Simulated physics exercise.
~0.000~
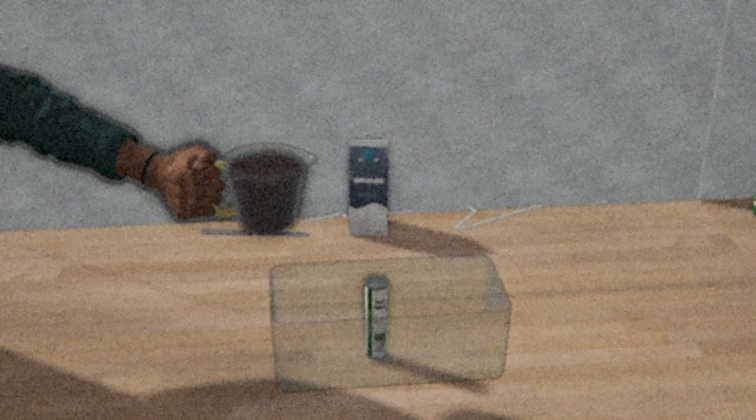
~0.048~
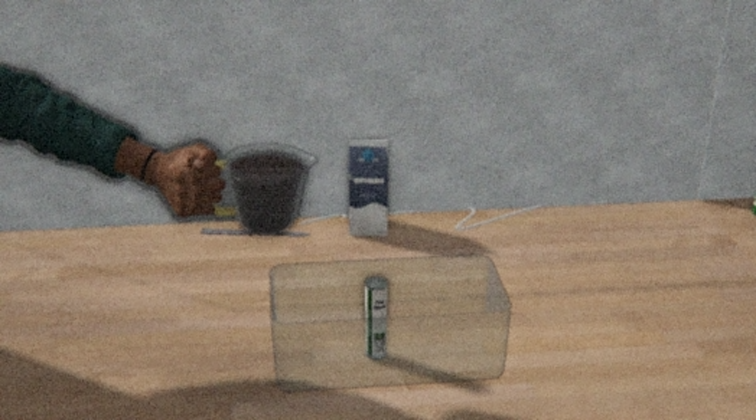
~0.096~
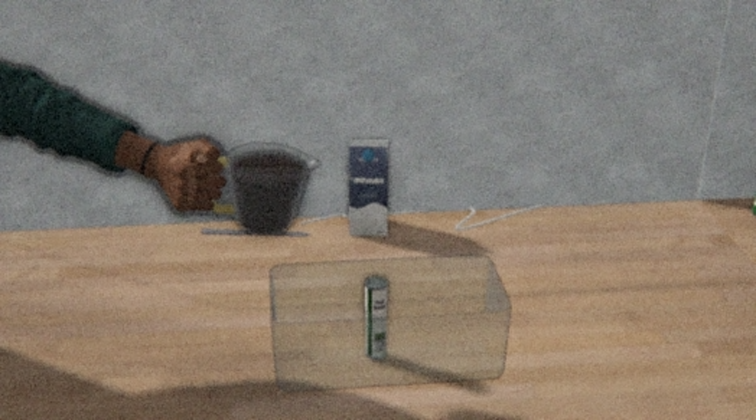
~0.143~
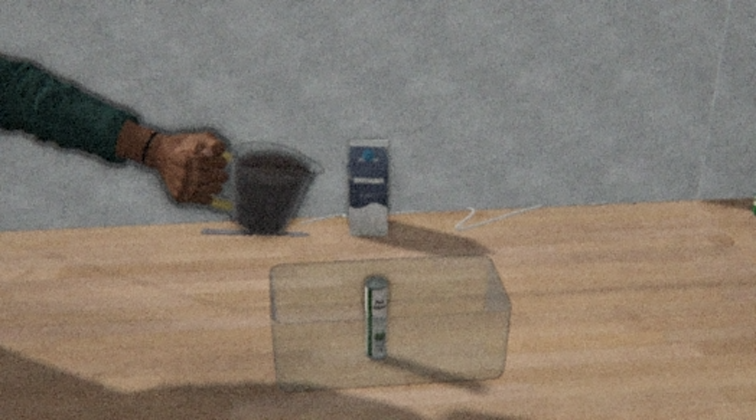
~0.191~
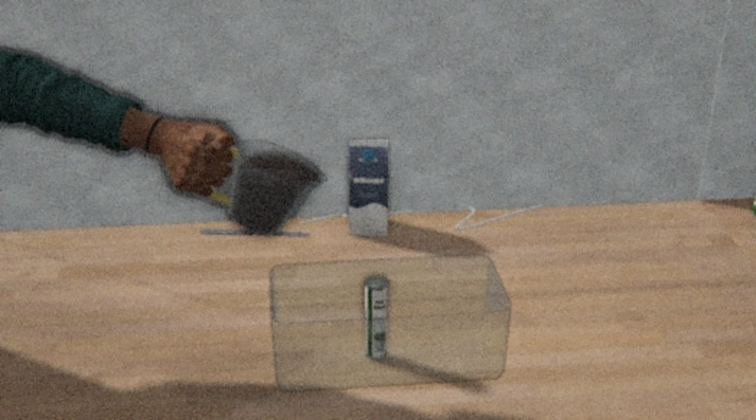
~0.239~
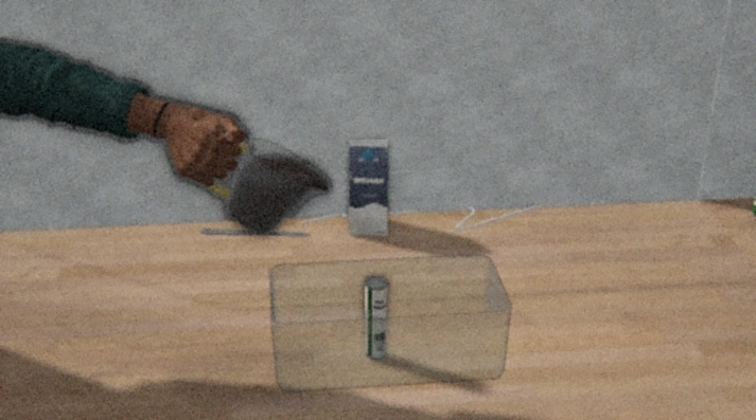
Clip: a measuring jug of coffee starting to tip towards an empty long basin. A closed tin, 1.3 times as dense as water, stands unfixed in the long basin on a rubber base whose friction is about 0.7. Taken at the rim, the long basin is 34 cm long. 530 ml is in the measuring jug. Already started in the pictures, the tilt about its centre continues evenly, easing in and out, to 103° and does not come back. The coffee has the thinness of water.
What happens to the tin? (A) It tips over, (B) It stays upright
Answer: B.
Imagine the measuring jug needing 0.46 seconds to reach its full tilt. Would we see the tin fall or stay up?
With that tilt, the tin tips.
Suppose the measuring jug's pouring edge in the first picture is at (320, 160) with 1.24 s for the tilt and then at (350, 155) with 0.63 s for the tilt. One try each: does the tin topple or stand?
Run one: It does not tip. Run two: It does not tip.
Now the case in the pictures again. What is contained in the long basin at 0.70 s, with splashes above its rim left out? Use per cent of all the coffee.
I'd put it at roughly 82 per cent.
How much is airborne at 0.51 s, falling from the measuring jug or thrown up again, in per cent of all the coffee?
Around 36 percent.
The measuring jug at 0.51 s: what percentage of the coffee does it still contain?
Close to 40 percent of the liquid remains at that time.
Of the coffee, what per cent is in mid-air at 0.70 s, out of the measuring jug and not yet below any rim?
Close to 12 per cent.
Then, 0.51 s in, the tilt is 93° and 41 per cent is still to pour; the tin stands where it began.
Then, 0.70 s in, the tilt is 103° and 5 per cent is still to pour; the tin stands 1 cm from where it began.
Then, 0.91 s in, the tilt is 103° and 0 per cent is still to pour; the tin stands where it began.
Then, 1.13 s in, the tilt is 103° and 0 per cent is still to pour; the tin stands 1 cm from where it began.
Finally, the tin stands 1 cm from where it began.
